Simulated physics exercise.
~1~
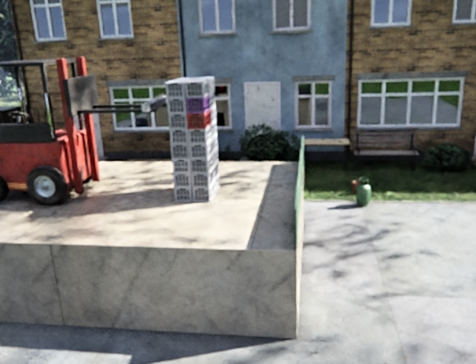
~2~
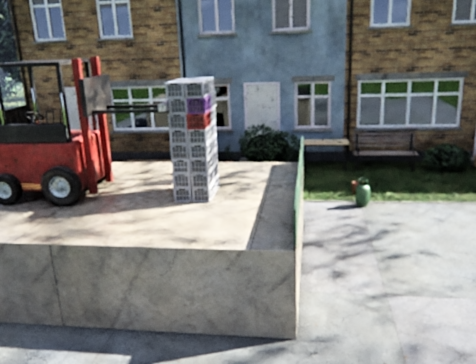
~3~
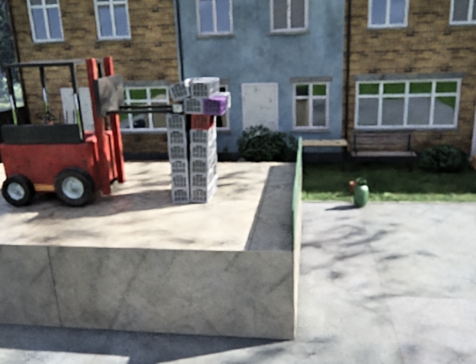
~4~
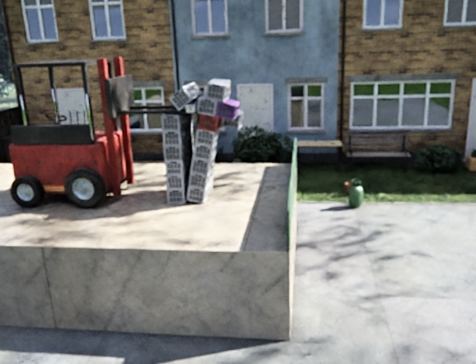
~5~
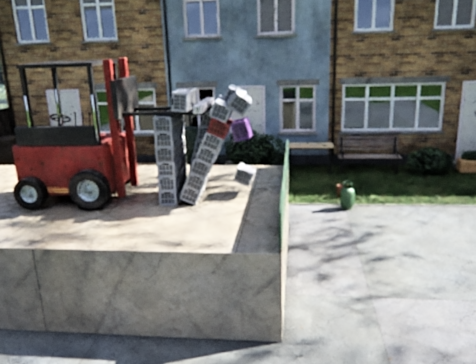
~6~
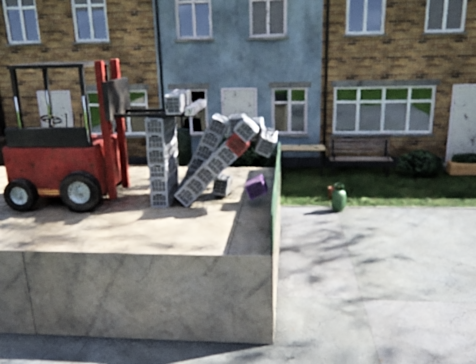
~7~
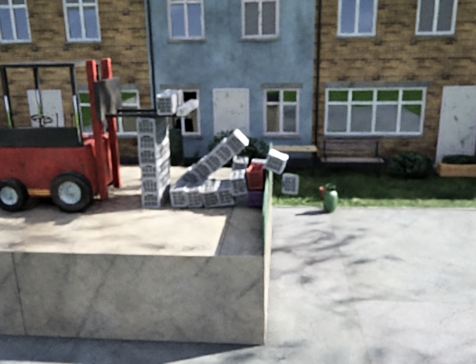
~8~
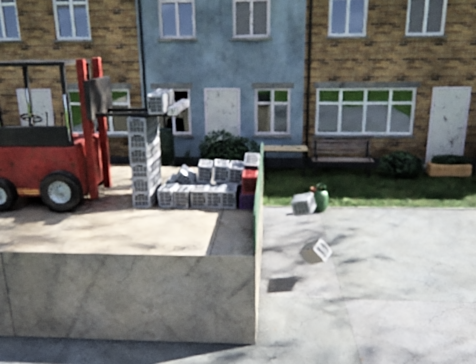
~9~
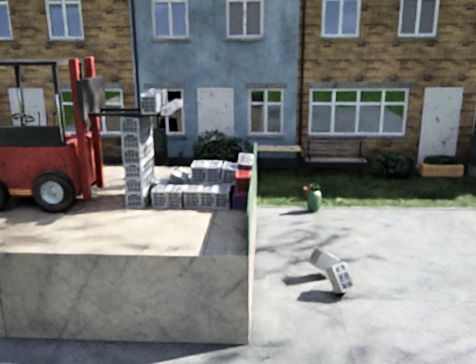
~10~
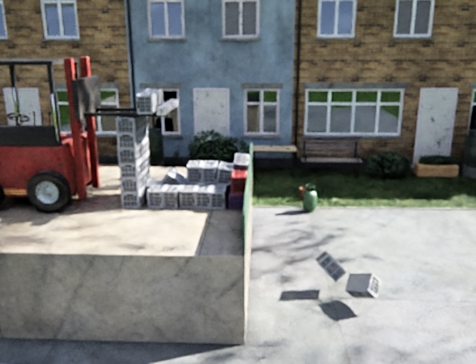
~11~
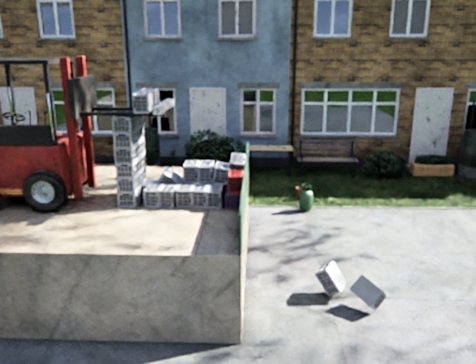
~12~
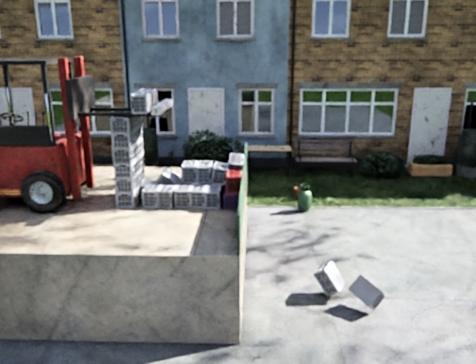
A red forklift's beam topples stacked crates across a raised platform, and two fall off.
